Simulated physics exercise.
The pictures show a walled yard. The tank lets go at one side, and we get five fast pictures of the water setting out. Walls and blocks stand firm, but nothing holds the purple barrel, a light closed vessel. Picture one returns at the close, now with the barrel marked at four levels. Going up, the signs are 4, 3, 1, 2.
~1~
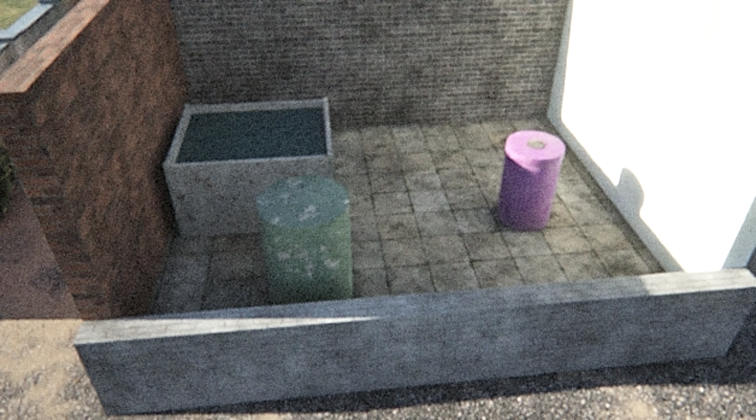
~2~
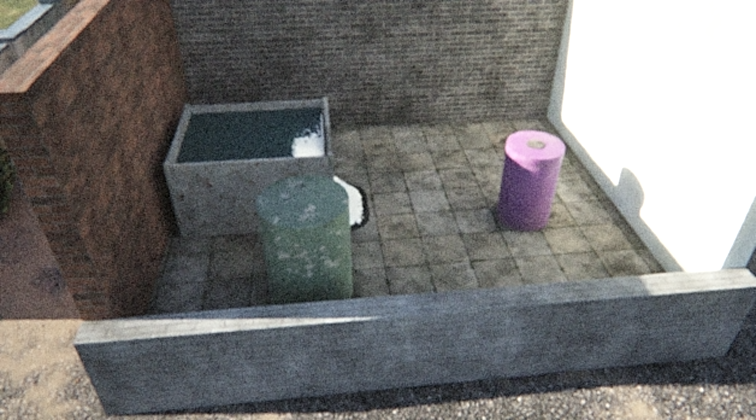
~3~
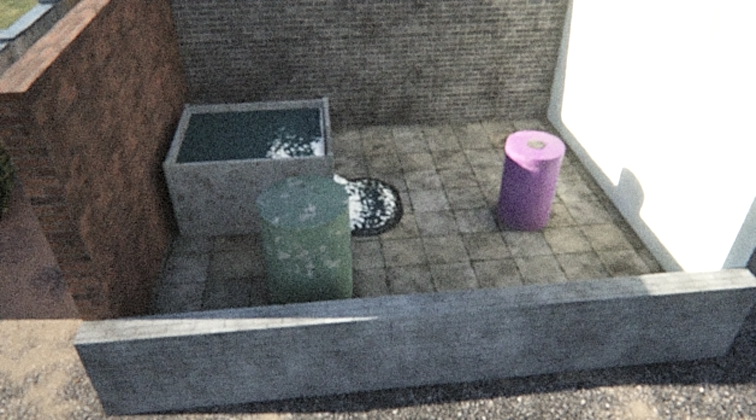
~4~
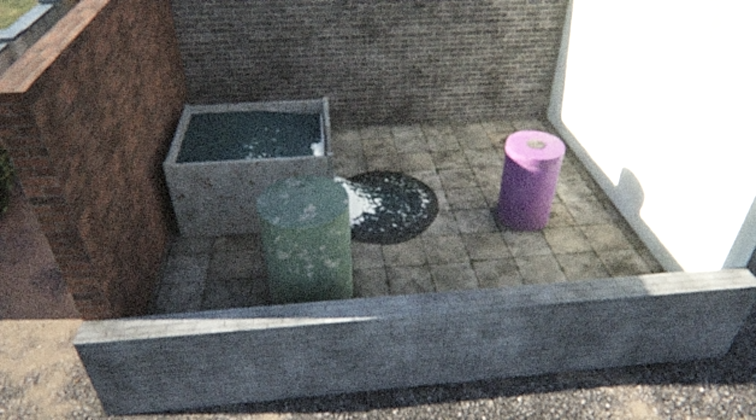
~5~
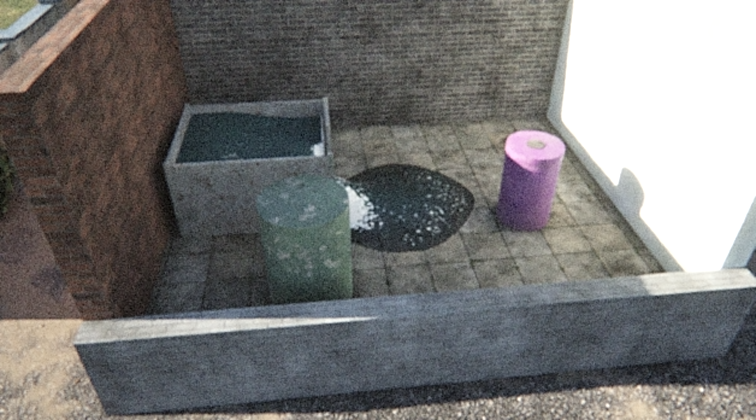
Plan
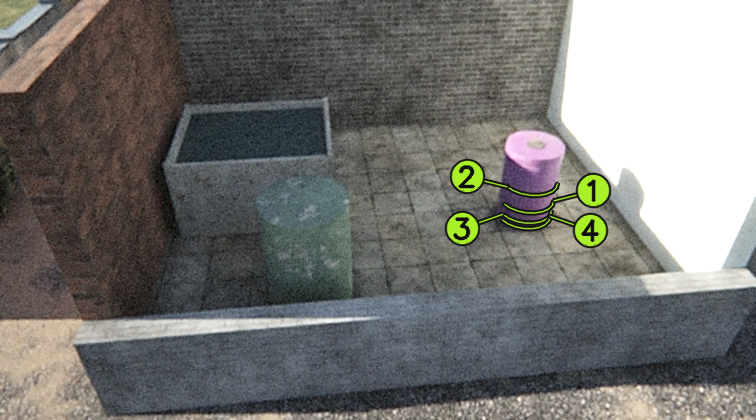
Dark water pours from a concrete tank at the left of a walled, paved yard, seen from above and in front, across a low grey wall. A mottled green barrel stands before the tank and a purple one at the right, near a bright white wall. White froth appears at the tank's right corner, and a foam-flecked puddle spreads rightward across the slabs, while the barrels and camera stay still.
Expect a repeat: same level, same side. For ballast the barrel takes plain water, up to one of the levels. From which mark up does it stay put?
Go for 2.
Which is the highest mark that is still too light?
Here it is mark 1.
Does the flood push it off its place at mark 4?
Yes, it does.
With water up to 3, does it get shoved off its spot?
Yes, that goes wrong.
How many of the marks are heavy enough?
One.
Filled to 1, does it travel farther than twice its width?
No, less.
In lime, 1 at (535, 212); 2 at (538, 195); 3 at (533, 223); 4 at (531, 228); from the bottom up 4, 3, 1, 2.
If 1 is chosen, it is pushed about half its own width away.
If 2 is chosen, it does not move.
If 3 is chosen, it is pushed about twice its own width away.
If 4 is chosen, it is pushed about 3 times its own width away.
